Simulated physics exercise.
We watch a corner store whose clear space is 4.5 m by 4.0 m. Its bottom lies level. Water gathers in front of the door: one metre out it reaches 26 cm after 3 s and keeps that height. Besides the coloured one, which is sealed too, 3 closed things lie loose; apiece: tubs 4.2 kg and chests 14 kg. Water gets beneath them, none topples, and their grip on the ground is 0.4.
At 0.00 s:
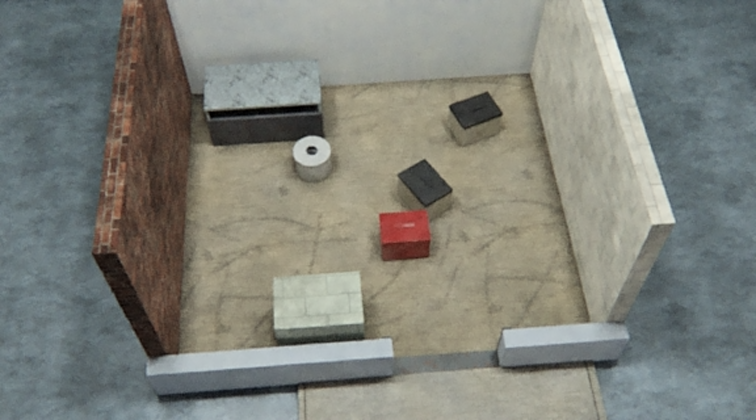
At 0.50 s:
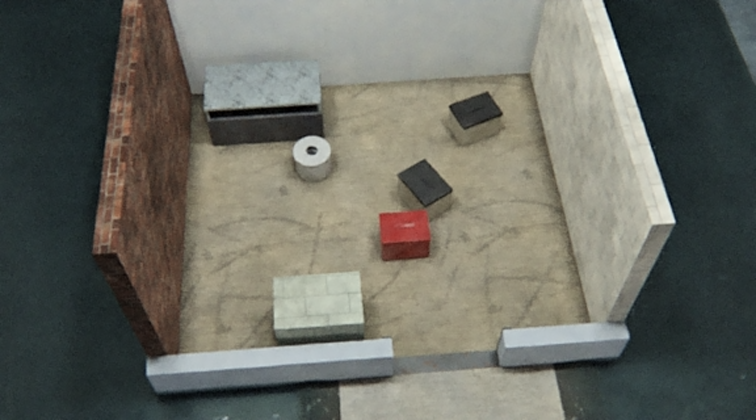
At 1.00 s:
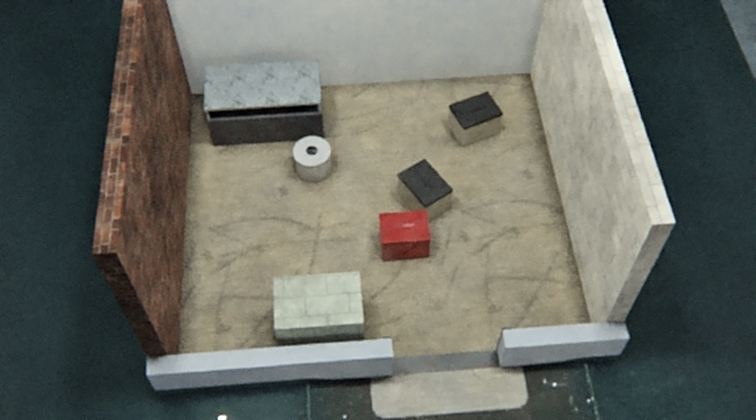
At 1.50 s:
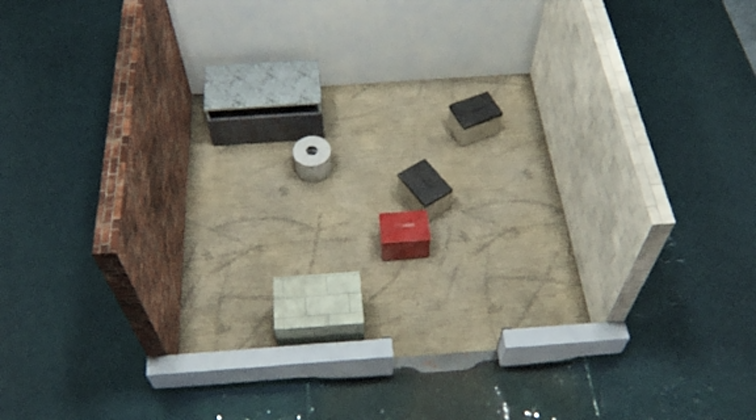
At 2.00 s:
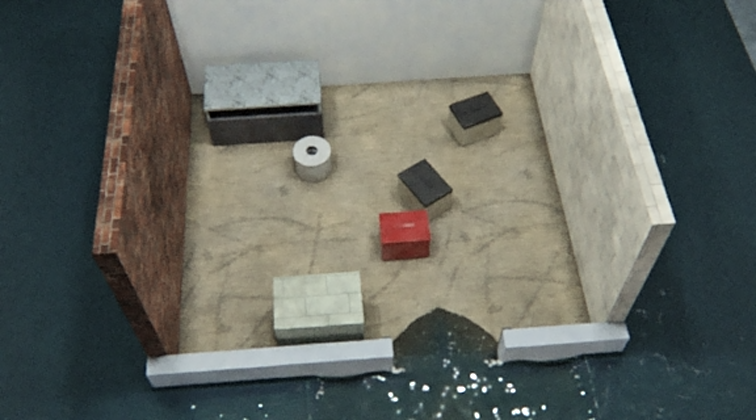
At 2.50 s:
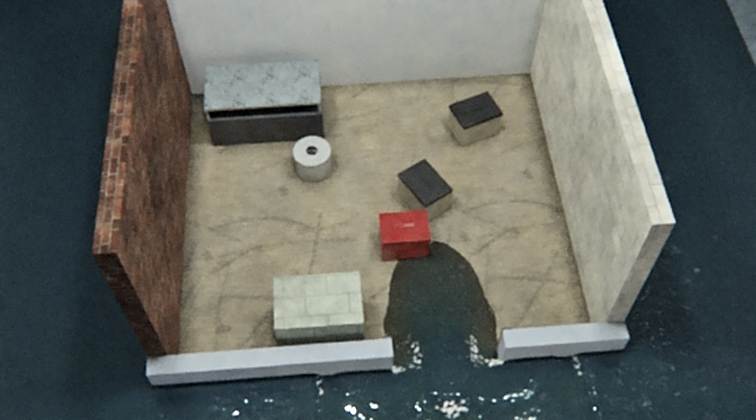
To begin with, a red box and several other objects sit on the dry floor of an open-topped room. Dark water spreads around the outside and covers the pale path at the doorway, then pushes in through the gap as a rounded tongue reaching the red box, while the objects stay still.
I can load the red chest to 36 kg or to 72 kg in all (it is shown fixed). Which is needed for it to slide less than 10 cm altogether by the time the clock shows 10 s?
I expect that only the larger load is enough.
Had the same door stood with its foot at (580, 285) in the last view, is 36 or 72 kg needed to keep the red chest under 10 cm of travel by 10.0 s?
Then only the larger load is enough.
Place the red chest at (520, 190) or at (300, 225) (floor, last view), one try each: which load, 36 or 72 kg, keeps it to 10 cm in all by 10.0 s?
In that order: The smaller is enough; either load holds.
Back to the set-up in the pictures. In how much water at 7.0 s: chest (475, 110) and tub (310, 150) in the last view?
About 6 and 5 cm.
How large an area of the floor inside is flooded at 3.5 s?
About 5.0 m2.
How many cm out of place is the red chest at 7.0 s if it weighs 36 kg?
About 60 cm.
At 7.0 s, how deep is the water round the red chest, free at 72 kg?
Roughly 8 cm.
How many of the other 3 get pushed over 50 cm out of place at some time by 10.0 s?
3 of them.
After 3.5 s the red chest would be 3 cm from its start with 36 kg and 0 cm from its start with 72 kg; 8 cm of water round it then.
After 4.5 s the red chest would be 36 cm from its start with 36 kg and 0 cm from its start with 72 kg; 8 cm of water round it then.
After 7.0 s the red chest would be 63 cm from its start with 36 kg and 0 cm from its start with 72 kg; 8 cm of water round it then.
After 10.0 s the red chest would be 79 cm from its start with 36 kg and 0 cm from its start with 72 kg; 14 cm of water round it then.
